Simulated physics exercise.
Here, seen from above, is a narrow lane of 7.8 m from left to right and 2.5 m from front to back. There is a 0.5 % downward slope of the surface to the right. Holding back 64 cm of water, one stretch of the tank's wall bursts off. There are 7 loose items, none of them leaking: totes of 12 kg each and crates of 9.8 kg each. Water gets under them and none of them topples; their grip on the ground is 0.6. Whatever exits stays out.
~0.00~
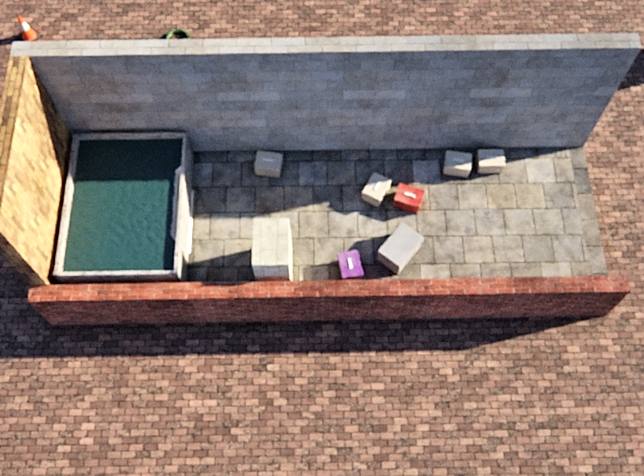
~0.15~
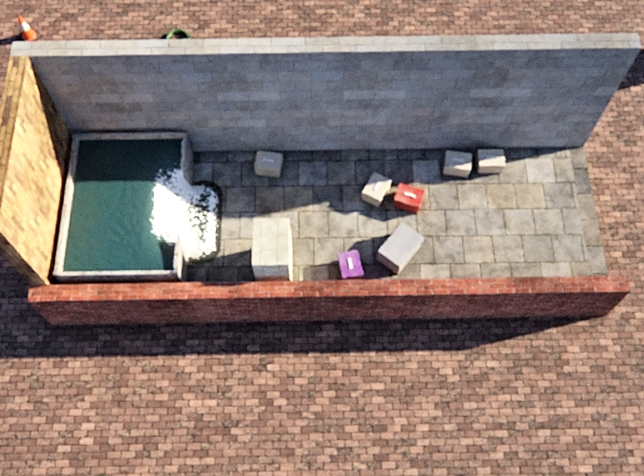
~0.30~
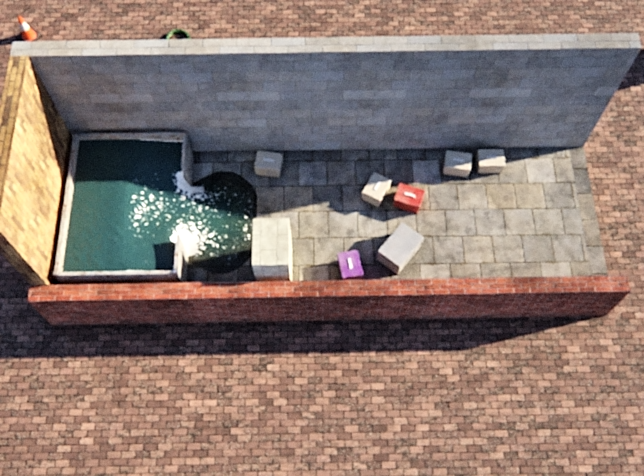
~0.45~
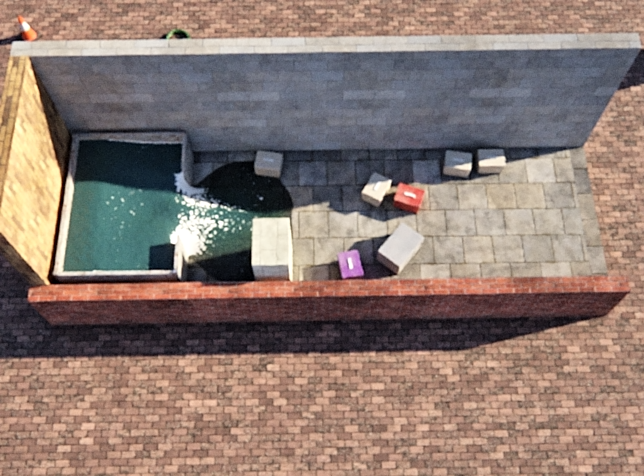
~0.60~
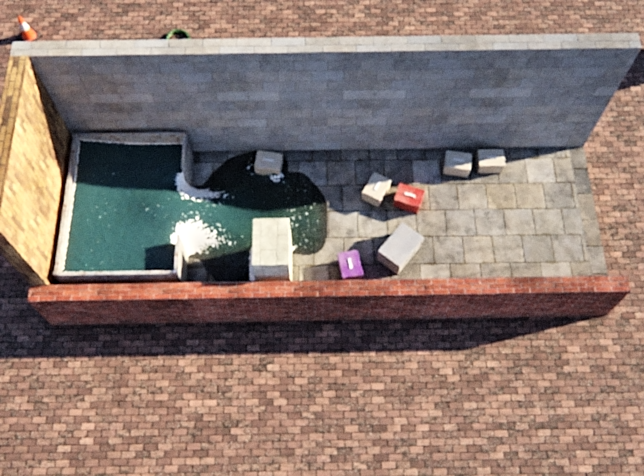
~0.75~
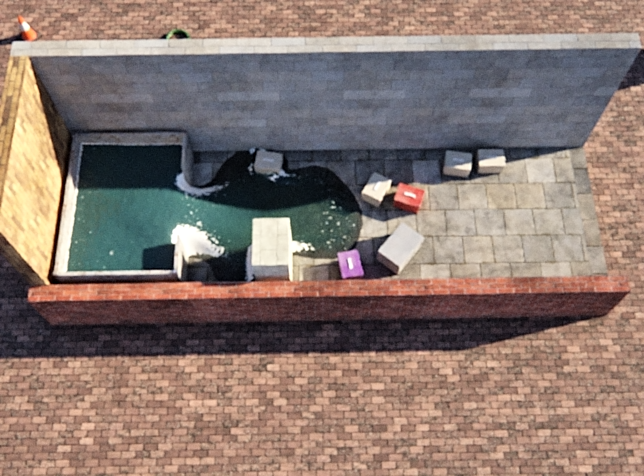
Dark green water bursting through a tank's right wall and spreading rightward across a paved lane, around pale blocks that stay still.
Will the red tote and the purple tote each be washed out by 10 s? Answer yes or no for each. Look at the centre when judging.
Red tote - yes, purple tote - no.
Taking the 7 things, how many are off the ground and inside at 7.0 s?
Count: 0.
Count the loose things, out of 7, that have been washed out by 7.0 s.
The count is 6.
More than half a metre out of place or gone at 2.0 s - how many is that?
4 of them.
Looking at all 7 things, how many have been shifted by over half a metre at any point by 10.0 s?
By my count, 7.
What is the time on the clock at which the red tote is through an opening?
Exit time: About 3.0 s.
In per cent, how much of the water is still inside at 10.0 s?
Roughly 40 percent.
After 2.0 s the red tote is near (478, 180), 1.1 m from its start, aground; the purple tote is near (362, 266), 0.2 m from its start, aground; 0 of 7 are out; 2 afloat.
After 4.5 s the red tote has gone out; the purple tote is near (397, 265), 0.7 m from its start, aground; 5 of 7 are out; 0 afloat.
After 7.0 s the red tote has gone out; the purple tote is near (397, 265), 0.7 m from its start, aground; 6 of 7 are out; 0 afloat.
After 10.0 s the red tote has gone out; the purple tote is near (397, 265), 0.7 m from its start, aground; 6 of 7 are out; 0 afloat.
